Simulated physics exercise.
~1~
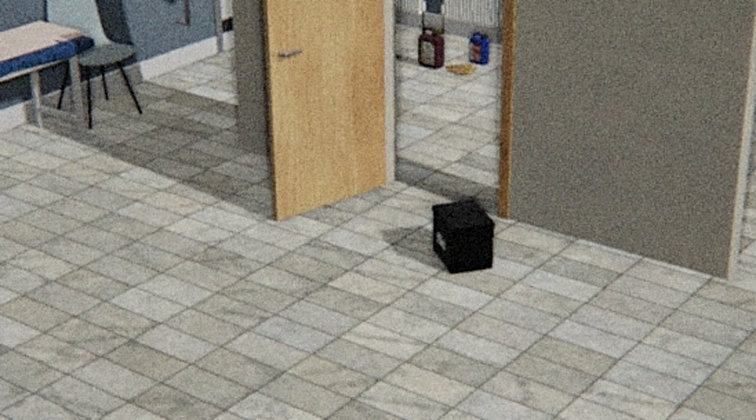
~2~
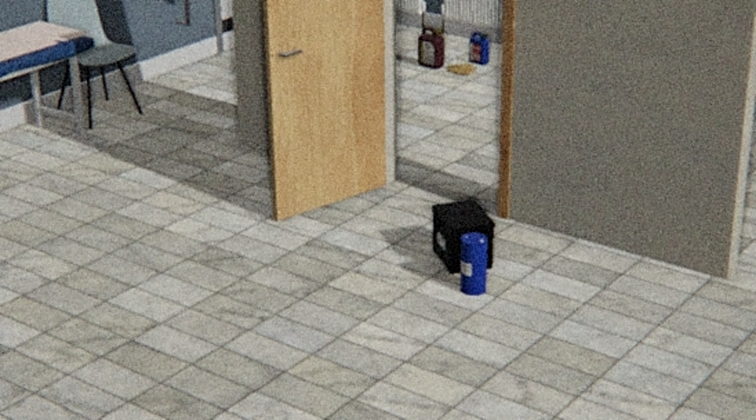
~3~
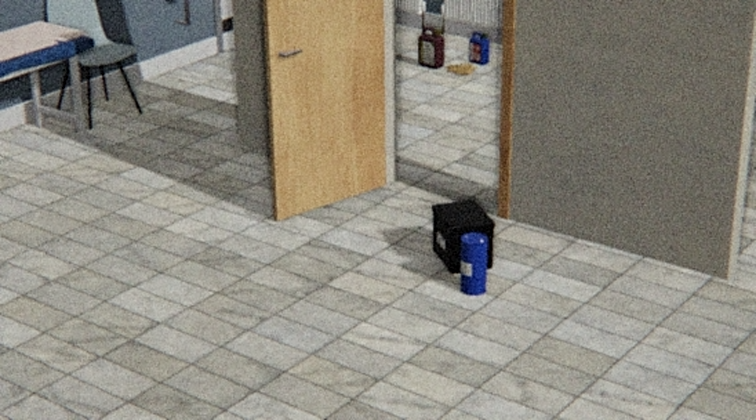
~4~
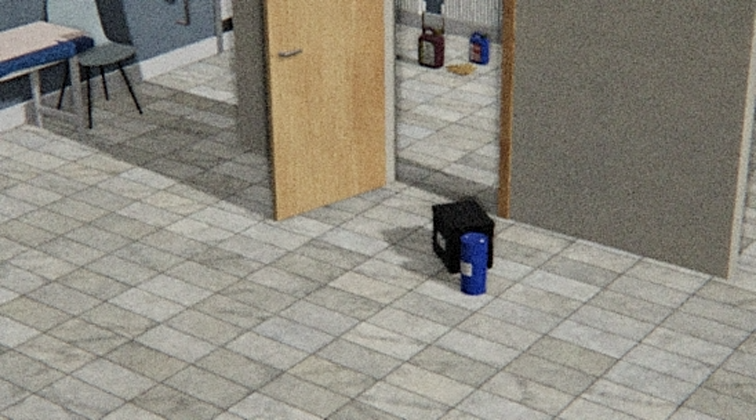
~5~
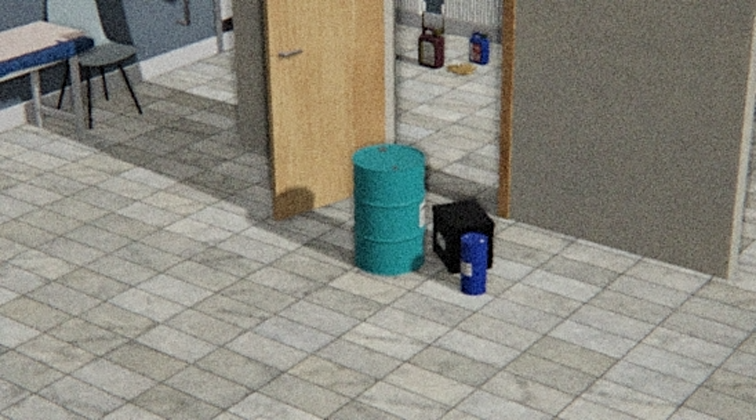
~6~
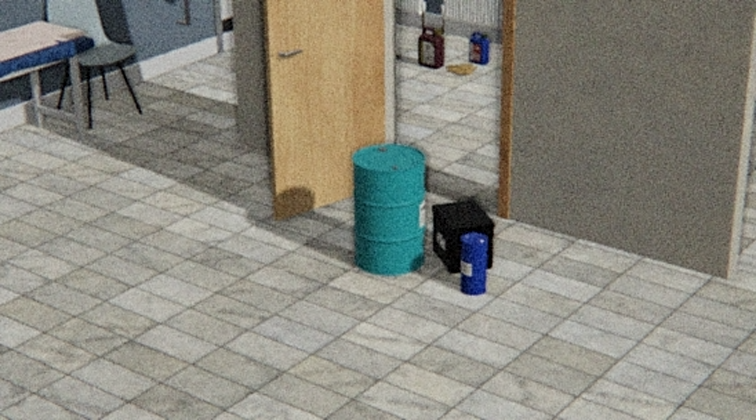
Blue canister appearing in front of a black tote, then a turquoise drum beside them, near a motionless wide-open wooden door.
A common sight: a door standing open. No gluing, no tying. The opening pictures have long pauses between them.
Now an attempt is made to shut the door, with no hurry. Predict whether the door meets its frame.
It meets the frame.
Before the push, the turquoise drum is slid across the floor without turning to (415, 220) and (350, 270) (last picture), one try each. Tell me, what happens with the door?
So the first time it is halted early, and the second time it completes its arc.
Then, 0.70 s later than the last frame, door at 80°.
Then, 1.20 s later than the last frame, door at 49°.
Then, 1.70 s later than the last frame, door at 17°.
When it is over, door at 0°; all 3 as before. End places, in pixels of the last picture, turquoise drum near (389, 210).
